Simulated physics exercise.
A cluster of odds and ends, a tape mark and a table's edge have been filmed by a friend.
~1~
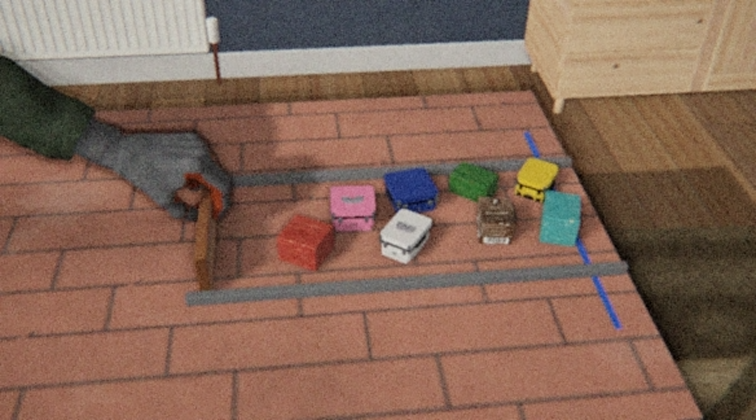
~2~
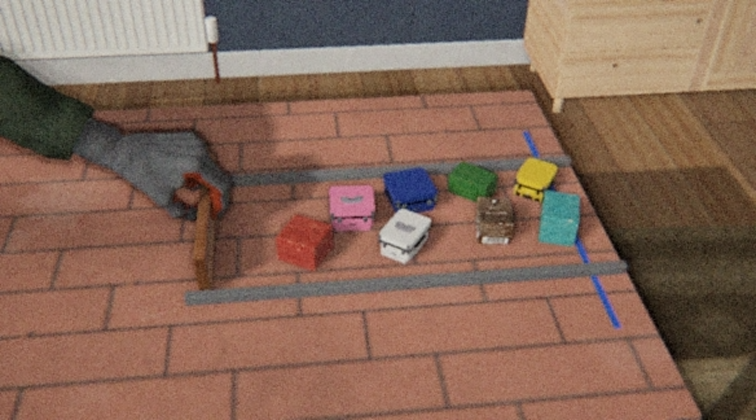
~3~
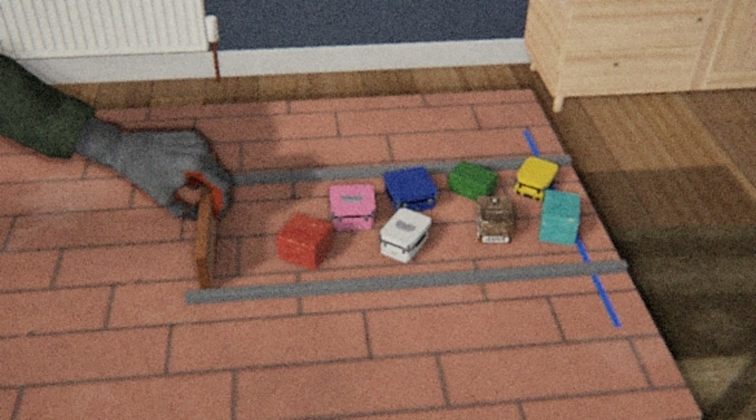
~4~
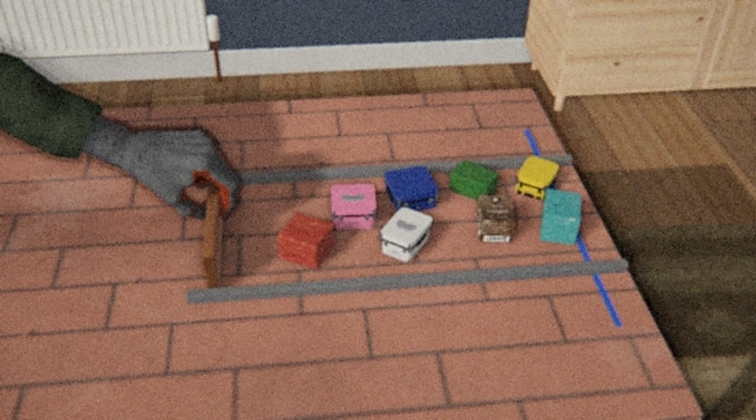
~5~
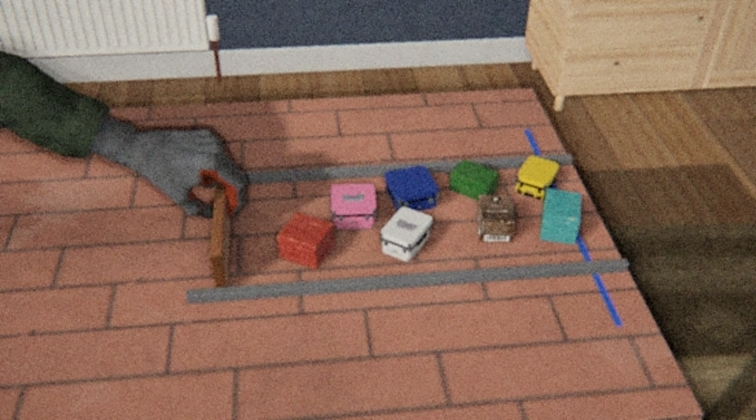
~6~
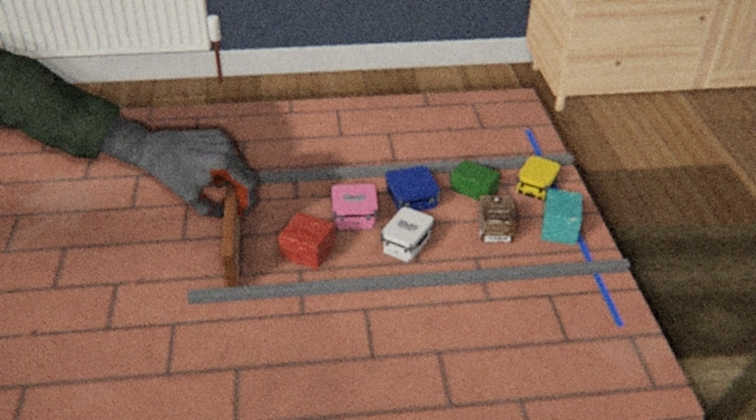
A gray-gloved hand held a wooden board upright on the brick-patterned surface, then slid it slightly to the right toward a group of small colorful cases and blocks, which stayed still.
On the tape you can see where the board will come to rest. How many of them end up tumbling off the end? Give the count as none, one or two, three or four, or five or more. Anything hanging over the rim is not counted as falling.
The count is five or more.
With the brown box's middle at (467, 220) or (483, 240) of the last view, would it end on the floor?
Gone; Gone.
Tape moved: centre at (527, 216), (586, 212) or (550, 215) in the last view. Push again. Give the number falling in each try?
The counts would be 4, 8 and 6.
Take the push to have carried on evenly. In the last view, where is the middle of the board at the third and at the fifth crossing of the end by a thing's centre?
The middle is near (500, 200) first and near (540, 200) after.
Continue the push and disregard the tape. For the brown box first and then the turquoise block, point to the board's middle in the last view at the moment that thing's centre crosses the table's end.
The middle is at (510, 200) when it's the brown box, and at (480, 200) when it's the turquoise block.
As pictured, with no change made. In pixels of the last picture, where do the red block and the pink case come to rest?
They end up close to (595, 215) and (583, 192).
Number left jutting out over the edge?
Counting them gives 2.
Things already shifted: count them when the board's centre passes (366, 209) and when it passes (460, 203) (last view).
Counts: 4, 8.
A little later, none off yet; turquoise block at rest near (562, 216); yellow case at rest near (538, 179); brown box at rest near (497, 218).
Next, none off yet; turquoise block shifted about its own width near (597, 214); yellow case shifted about its own width near (585, 169); brown box shifted well along near (562, 216).
When it is over, the number that fall off is five or more; down, white case, blue case, green block, brown box, yellow case and turquoise block.
